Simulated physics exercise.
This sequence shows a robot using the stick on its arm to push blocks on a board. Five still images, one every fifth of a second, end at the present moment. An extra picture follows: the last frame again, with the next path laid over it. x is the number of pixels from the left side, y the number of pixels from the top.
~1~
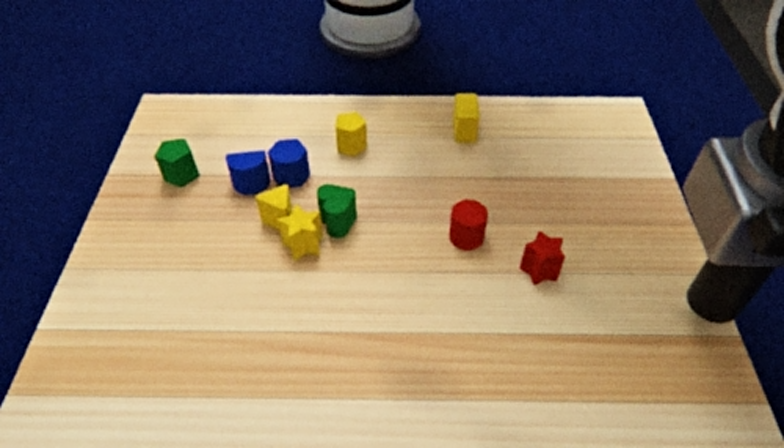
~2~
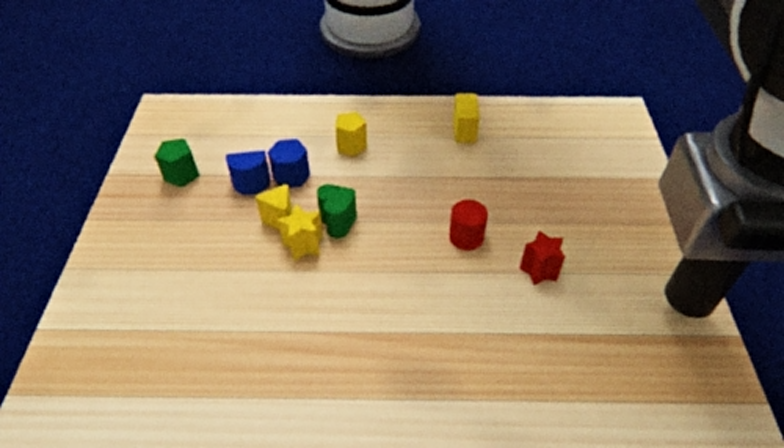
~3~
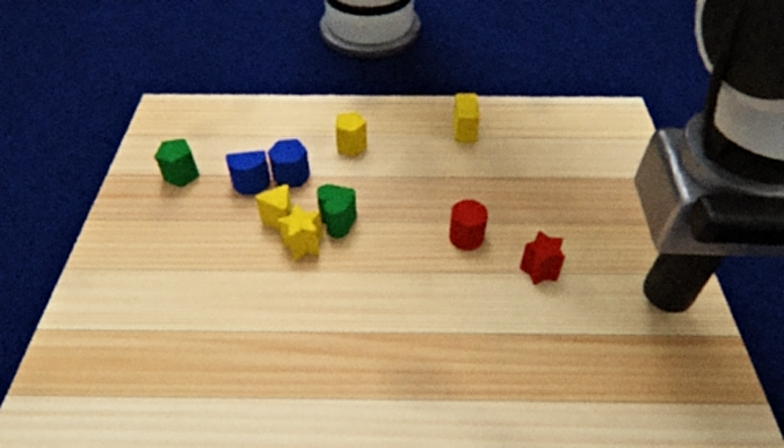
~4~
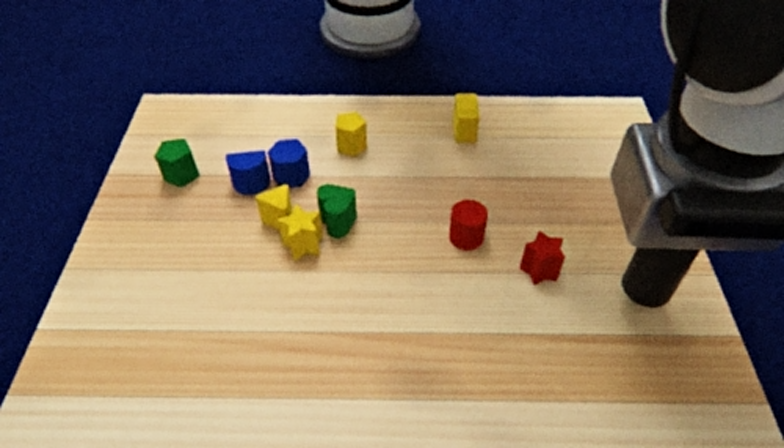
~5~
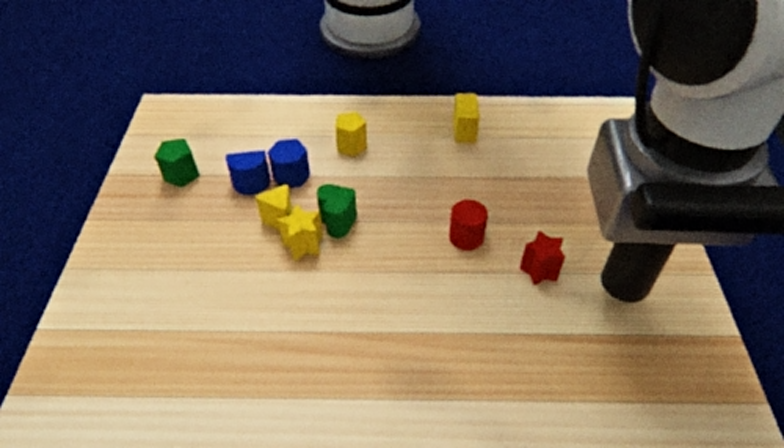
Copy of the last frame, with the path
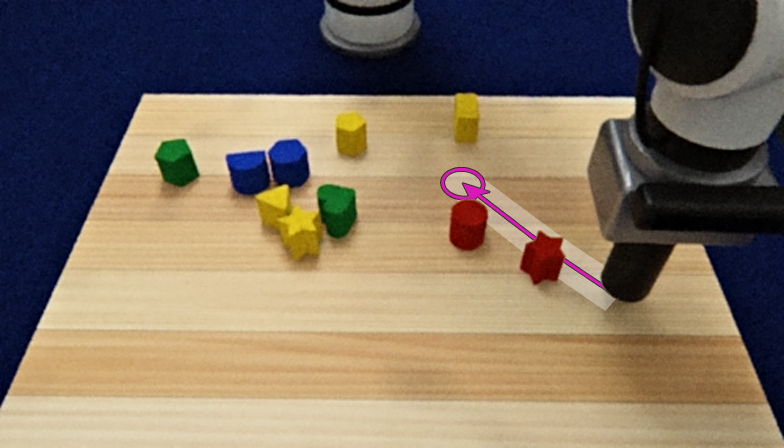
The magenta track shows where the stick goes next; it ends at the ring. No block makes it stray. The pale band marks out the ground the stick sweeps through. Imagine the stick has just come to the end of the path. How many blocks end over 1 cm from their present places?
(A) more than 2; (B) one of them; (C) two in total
It's B.
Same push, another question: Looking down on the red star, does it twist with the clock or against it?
It is turned anticlockwise.
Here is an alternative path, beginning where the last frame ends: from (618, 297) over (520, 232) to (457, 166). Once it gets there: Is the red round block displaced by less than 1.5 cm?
Yes, it checks out.
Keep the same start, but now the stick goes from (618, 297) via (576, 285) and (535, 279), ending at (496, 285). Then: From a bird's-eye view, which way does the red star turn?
Rotates clockwise.
Path on the board, straight from (618, 297) to (463, 183).
On the path given first. One third of the way, stick at (563, 242); red star at (533, 242), turned 30° anticlockwise.
Two thirds of the way, stick at (511, 204); red star at (526, 239), turned 55° anticlockwise.
At the end, stick at (465, 169); red round block in place; red star at (526, 239), turned 55° anticlockwise.
